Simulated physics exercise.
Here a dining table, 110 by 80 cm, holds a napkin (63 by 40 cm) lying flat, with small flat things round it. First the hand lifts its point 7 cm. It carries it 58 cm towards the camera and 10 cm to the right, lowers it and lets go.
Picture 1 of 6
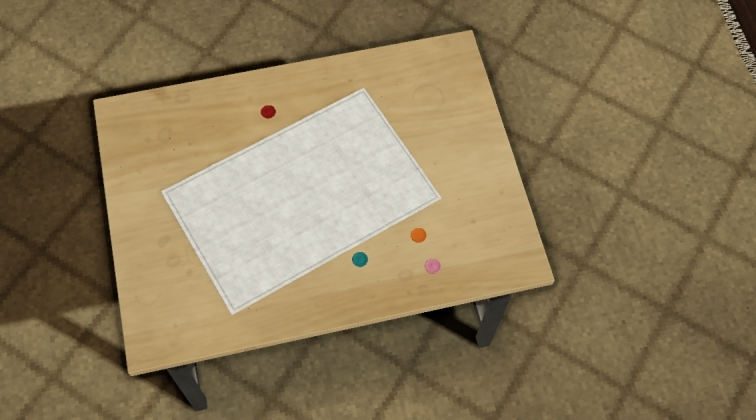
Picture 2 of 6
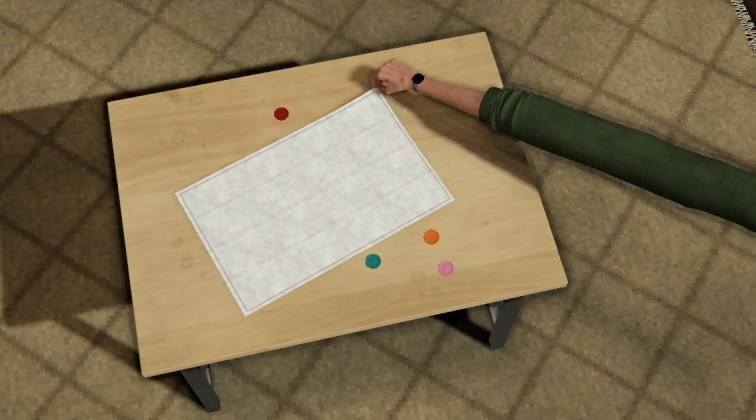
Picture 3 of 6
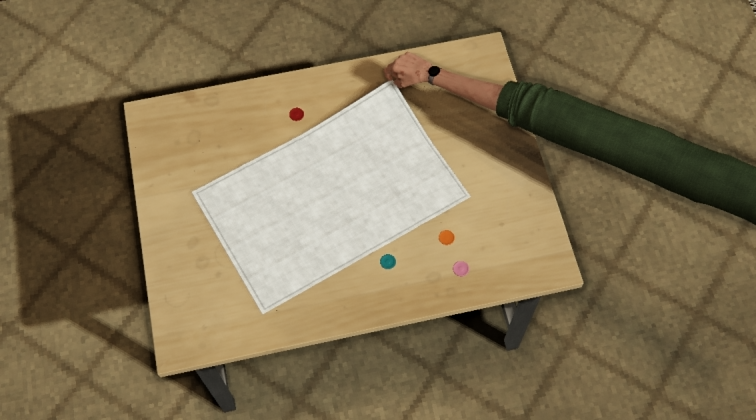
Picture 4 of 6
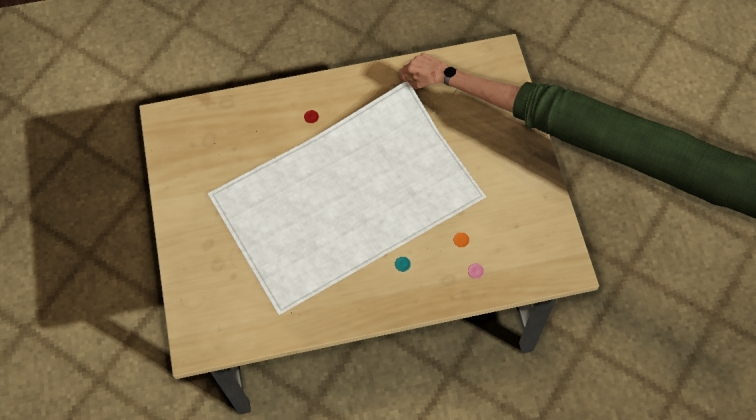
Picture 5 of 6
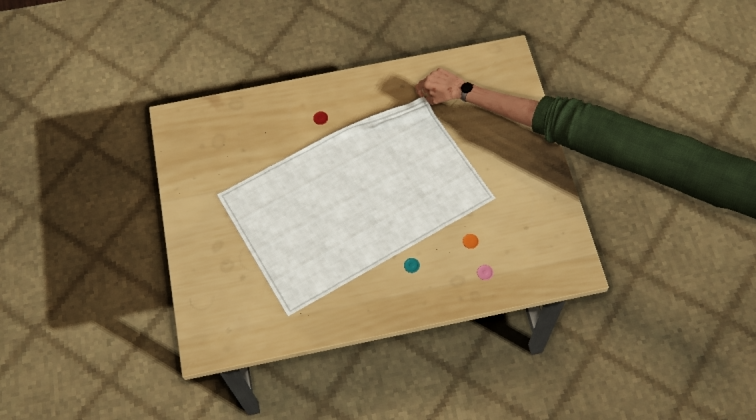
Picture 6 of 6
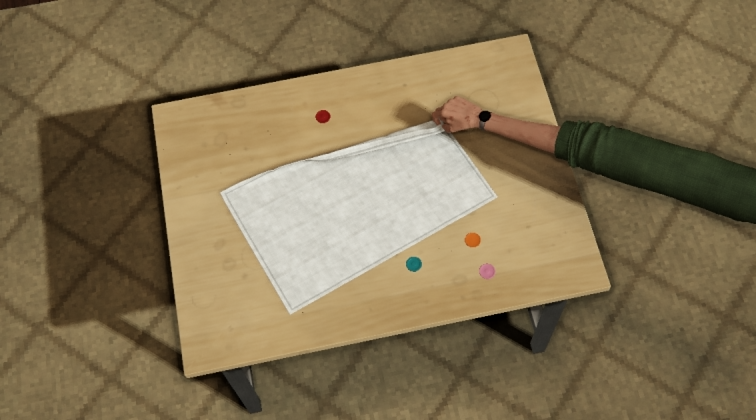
The clip opens on a pale napkin lying flat on a wooden table, with red, teal, orange and pink discs around it. A green-sleeved arm reaches in from the right and grips the napkin's upper corner. The hand lifts the corner slightly, then draws it towards the camera, folding the upper edge over.
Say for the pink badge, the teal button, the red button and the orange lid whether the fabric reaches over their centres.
The pink badge ends under the cloth, the teal button ends under the cloth, the red button still shows, the orange lid vanishes under it.
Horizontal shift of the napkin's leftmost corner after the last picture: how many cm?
18 cm.
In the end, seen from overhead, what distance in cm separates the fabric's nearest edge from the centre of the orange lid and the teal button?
The first ends up roughly 6 cm from the closest hem, the second roughly 0 cm.
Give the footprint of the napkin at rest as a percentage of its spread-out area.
Some 55 per cent.
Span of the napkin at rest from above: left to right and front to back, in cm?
64 x 38 cm.
Next, 65 % of it is down, spanning 68 by 36 cm, above no small thing.
Then, 55 % of it is down, spanning 65 by 32 cm, above orange lid, teal button.
After that, 55 % of it is down, spanning 64 by 36 cm, above orange lid, pink badge, teal button.
Later, 60 % of it is down, spanning 64 by 36 cm, above orange lid, pink badge, teal button.
At the end, 60 % of it is down, spanning 64 by 38 cm, above orange lid, pink badge, teal button.
